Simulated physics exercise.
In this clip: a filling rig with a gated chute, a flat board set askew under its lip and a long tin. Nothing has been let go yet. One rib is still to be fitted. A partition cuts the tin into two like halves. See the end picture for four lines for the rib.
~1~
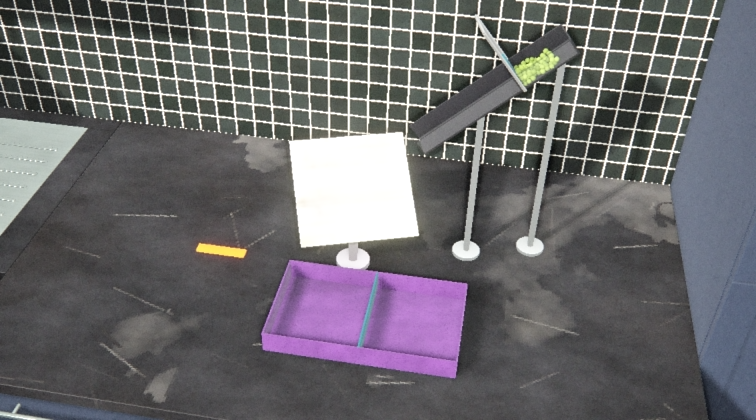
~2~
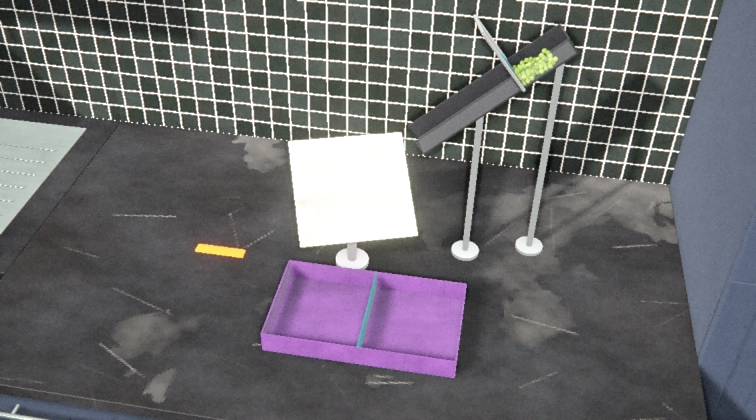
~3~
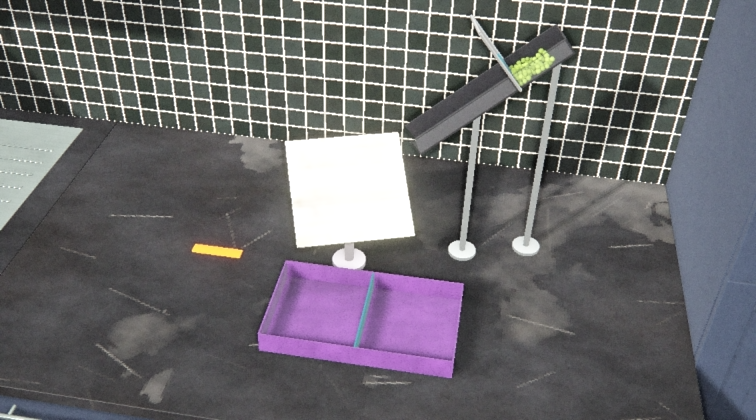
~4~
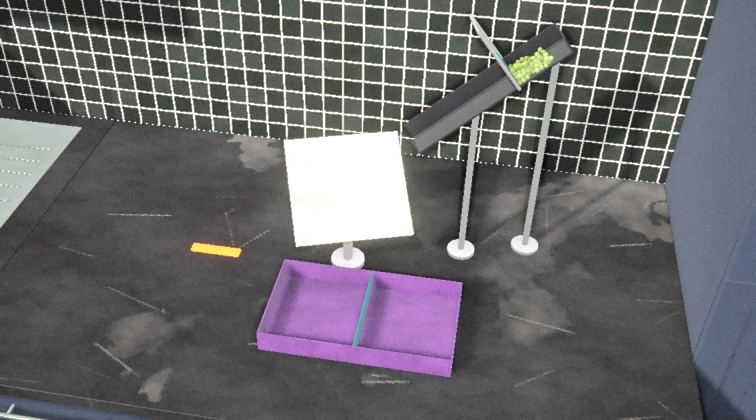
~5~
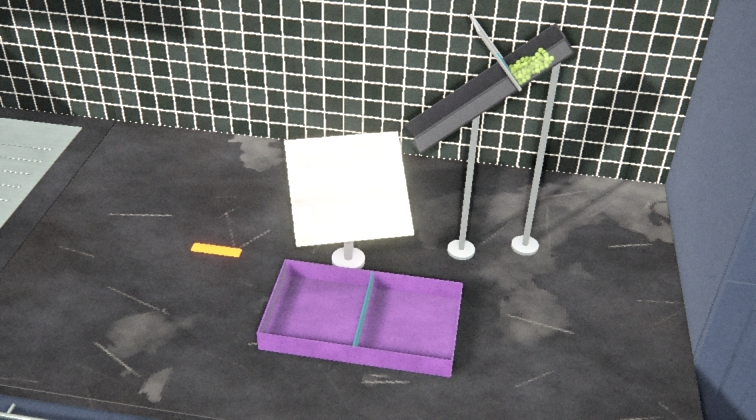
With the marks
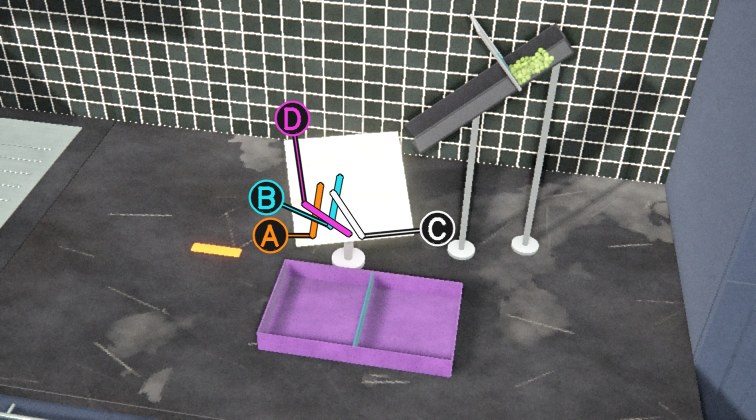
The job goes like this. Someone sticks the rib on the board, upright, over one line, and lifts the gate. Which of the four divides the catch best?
Line D does it best.
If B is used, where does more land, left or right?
More lands on the left.
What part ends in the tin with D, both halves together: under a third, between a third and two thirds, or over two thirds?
Over two thirds.
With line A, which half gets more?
The left half.
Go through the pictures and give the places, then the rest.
The first picture shows load behind the gate (531, 70), dried peas; lip of the chute (422, 146), sloping fairly steeply.
The second picture shows middle of the board (352, 188), tilted fairly steeply; middle of its low edge (360, 241); of its high edge (346, 137).
The third picture shows front corners of the tin (258, 334) and (453, 362); front end of its middle wall (354, 348); gate still shut (503, 64).
The fourth picture shows middle of the load (526, 69); lip (417, 145).
The fifth picture shows middle of the load (526, 69); lip (417, 145).
On the marked copy, line A from (320, 185) to (312, 235); line B from (339, 177) to (330, 226); line C from (333, 192) to (362, 236); line D from (304, 204) to (348, 233).
With A, of what is caught, the larger part in the left half, roughly a quarter in the right.
With B, of what is caught, the larger part in the left half, roughly a quarter in the right.
With C, of what is caught, about a tenth in the left half, almost all in the right.
With D, of what is caught, roughly a third in the left half, roughly two thirds in the right.
